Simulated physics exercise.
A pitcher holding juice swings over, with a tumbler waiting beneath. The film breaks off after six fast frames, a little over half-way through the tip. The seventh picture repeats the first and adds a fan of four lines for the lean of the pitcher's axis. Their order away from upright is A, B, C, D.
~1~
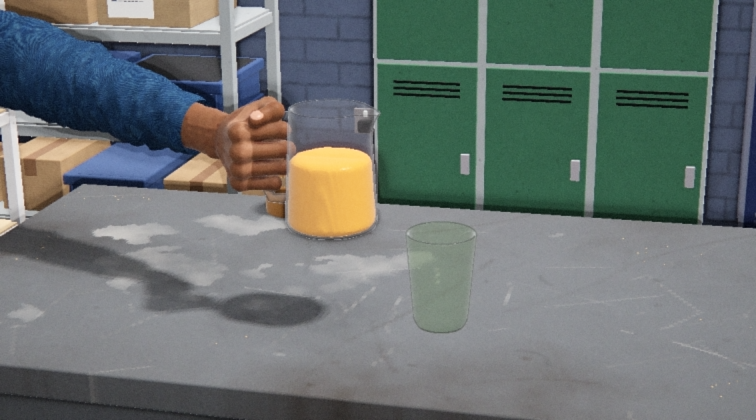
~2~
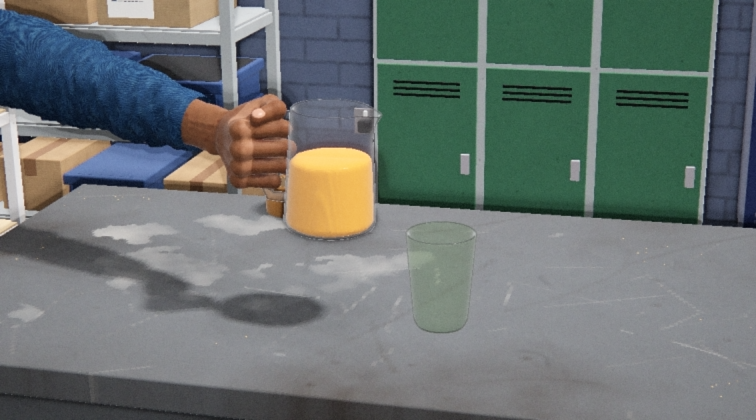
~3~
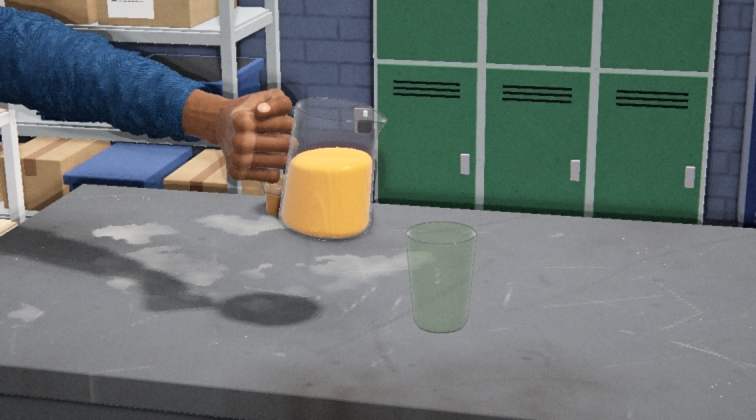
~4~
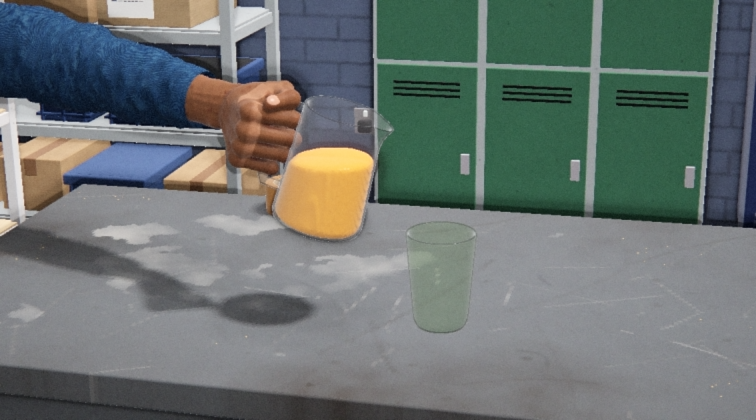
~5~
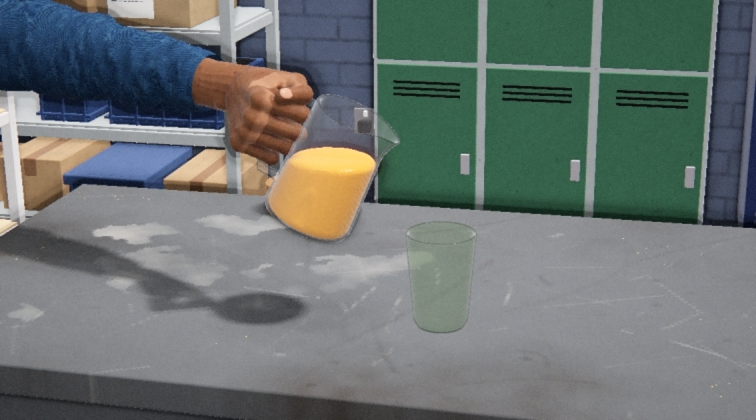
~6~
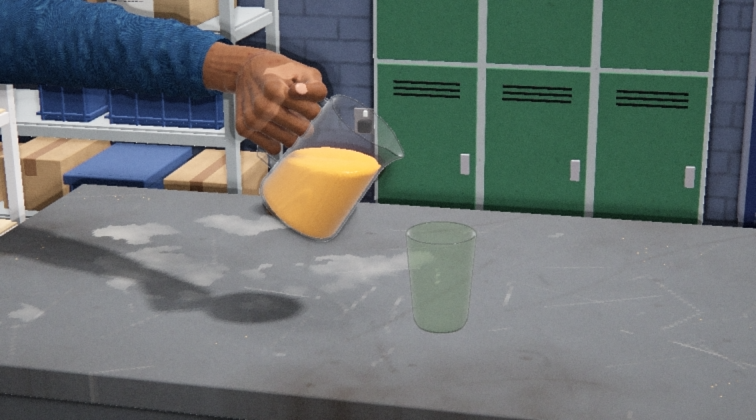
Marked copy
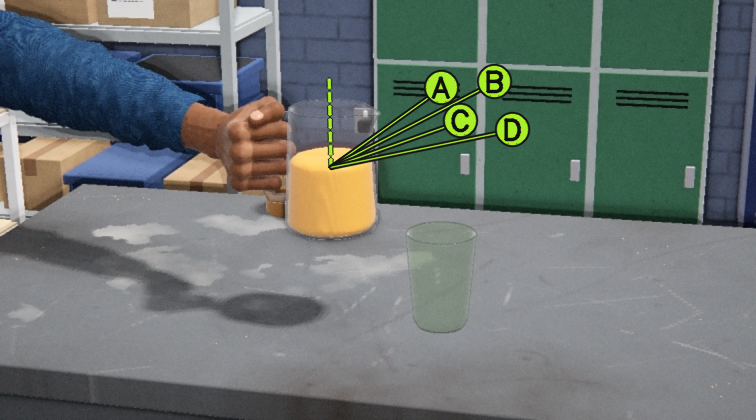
In a locker room, a hand in a blue sleeve tilting a clear pitcher of orange juice rightward near an empty tumbler.
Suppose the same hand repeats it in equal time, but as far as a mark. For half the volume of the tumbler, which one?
Mark D does it best.
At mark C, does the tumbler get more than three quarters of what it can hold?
No, less.
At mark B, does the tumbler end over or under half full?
Under half.
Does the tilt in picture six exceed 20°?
Yes.
On the marked copy, A at (428, 98); B at (479, 90); C at (444, 127); D at (496, 133).
With A, the tumbler ends with about 3 % of what it can hold.
With B, the tumbler ends with about 13 % of what it can hold.
With C, the tumbler ends with about 30 % of what it can hold.
With D, the tumbler ends with about 50 % of what it can hold.
